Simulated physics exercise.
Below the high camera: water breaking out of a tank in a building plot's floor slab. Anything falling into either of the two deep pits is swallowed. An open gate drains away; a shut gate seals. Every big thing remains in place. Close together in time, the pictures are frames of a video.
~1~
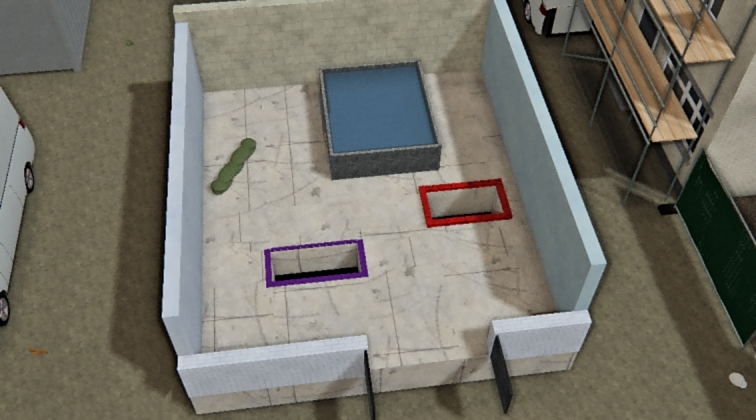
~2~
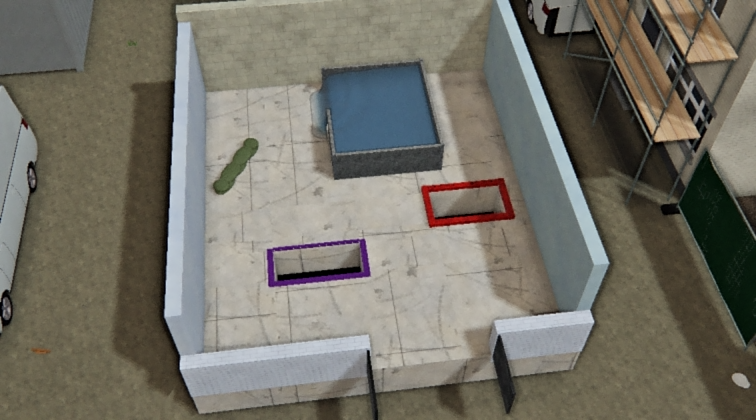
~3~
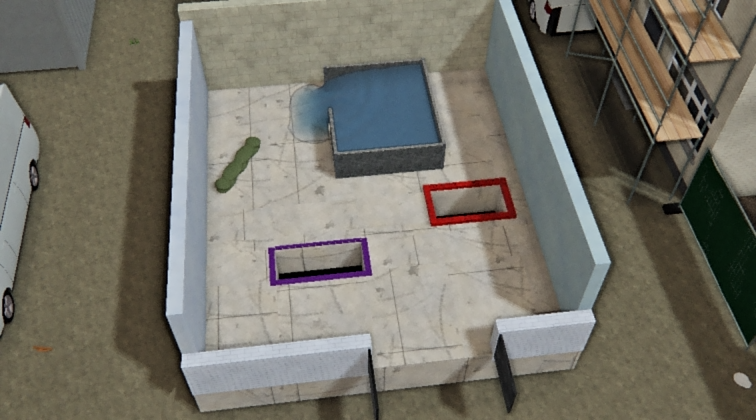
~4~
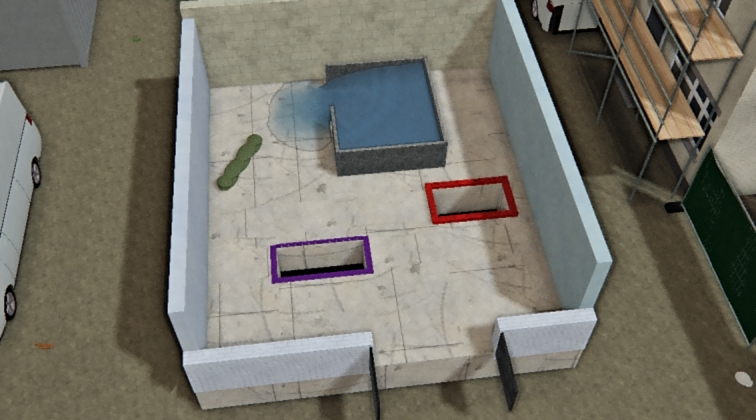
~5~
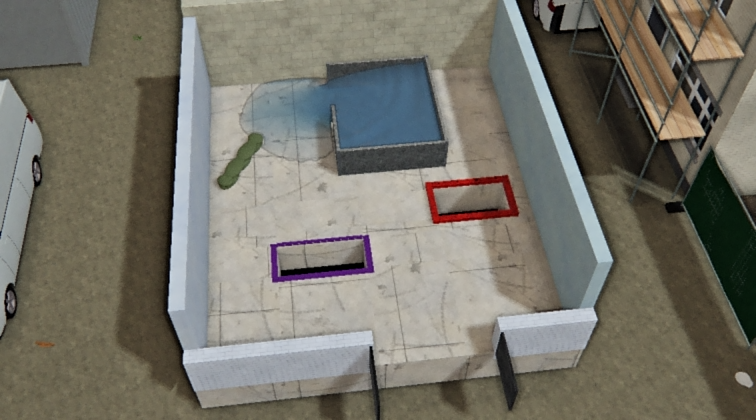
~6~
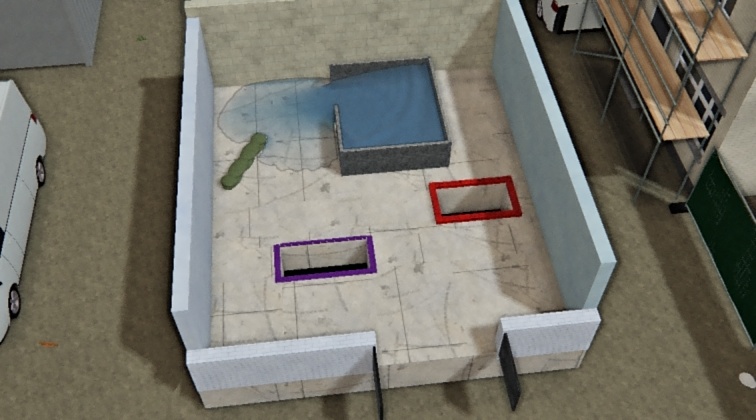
Water breaks out of the tank's left side and spreads leftward across the pale floor.
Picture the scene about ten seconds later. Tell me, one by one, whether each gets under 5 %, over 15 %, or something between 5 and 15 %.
One by one: The gate gets under 5 %; the purple pit gets over 15 %; the red pit gets under 5 %.
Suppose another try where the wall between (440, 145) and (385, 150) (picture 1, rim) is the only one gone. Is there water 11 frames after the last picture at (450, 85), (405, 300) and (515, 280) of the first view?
First spot spared, second spot submerged, third spot spared.
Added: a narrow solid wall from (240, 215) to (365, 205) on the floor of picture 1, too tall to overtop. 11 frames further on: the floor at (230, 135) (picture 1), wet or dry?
Finding: Waterlogged.
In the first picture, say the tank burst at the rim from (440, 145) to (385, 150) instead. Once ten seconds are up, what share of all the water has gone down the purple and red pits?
Purple 8 %, red 30 %.
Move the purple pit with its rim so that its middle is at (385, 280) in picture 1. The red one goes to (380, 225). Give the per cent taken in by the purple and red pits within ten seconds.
For purple, 6 in a hundred; for red, 0 in a hundred.
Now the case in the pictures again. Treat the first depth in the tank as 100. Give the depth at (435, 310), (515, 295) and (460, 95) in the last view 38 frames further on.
The depth comes out near 4, 0 and 2 per cent.
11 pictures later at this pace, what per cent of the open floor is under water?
Roughly 25 %.
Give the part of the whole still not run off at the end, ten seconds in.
My reading is around 74 percent.
A moment on, water covers 15 % of the floor; the gate 0 %, the purple pit 0 %, the red pit 0 %.
Next, water covers 25 % of the floor; the gate 0 %, the purple pit 0 %, the red pit 0 %.
Then, water covers 40 % of the floor; the gate 0 %, the purple pit 1 %, the red pit 0 %.
Later, water covers 70 % of the floor; the gate 0 %, the purple pit 11 %, the red pit 0 %.
In the end, water covers 85 % of the floor; the gate 2 %, the purple pit 24 %, the red pit 0 %.
